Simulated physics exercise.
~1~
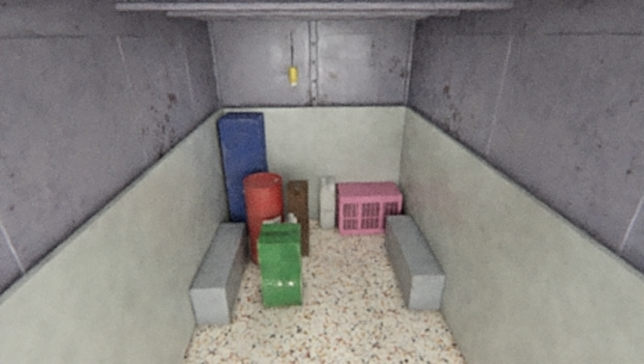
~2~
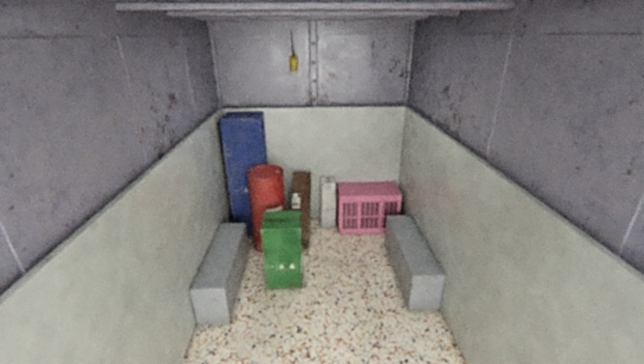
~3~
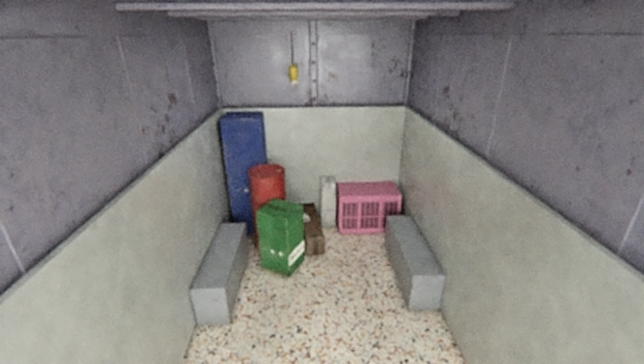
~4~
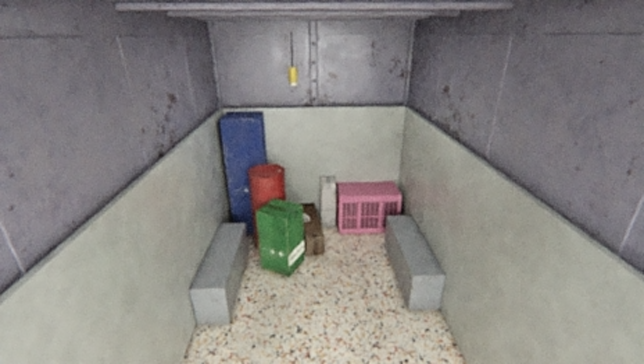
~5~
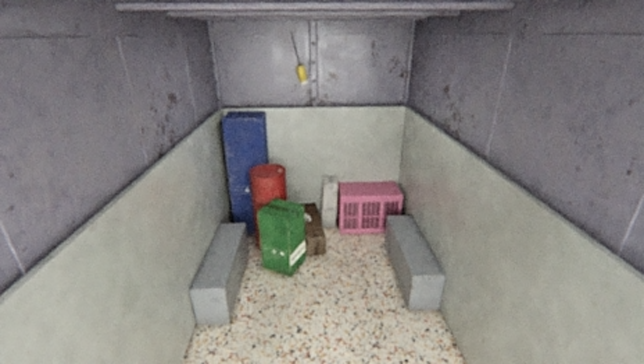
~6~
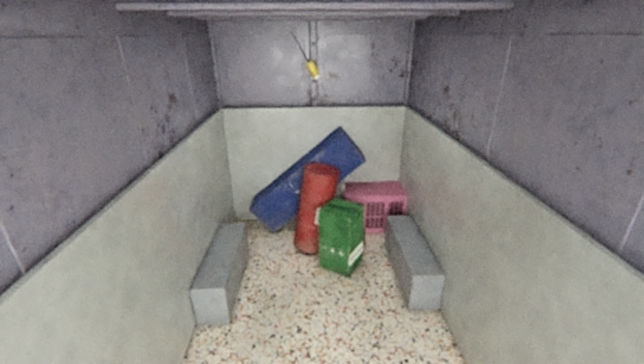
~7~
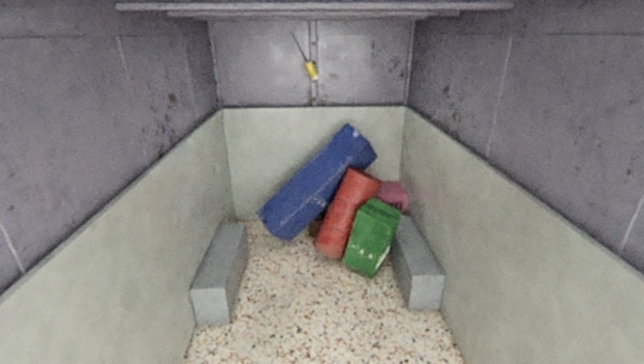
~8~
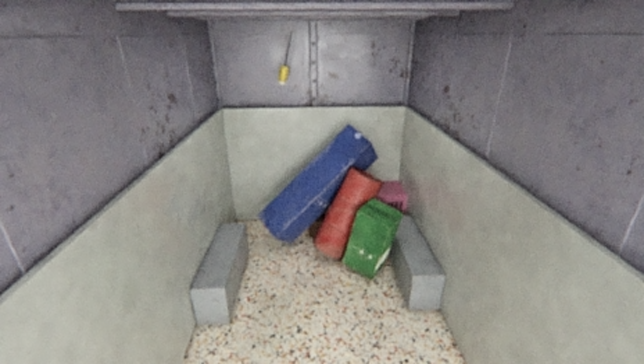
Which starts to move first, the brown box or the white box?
The brown box moves first, shifting and tipping over near the far wall while the white box still stands in place. The white box only moves later, when the load shifts to the right.
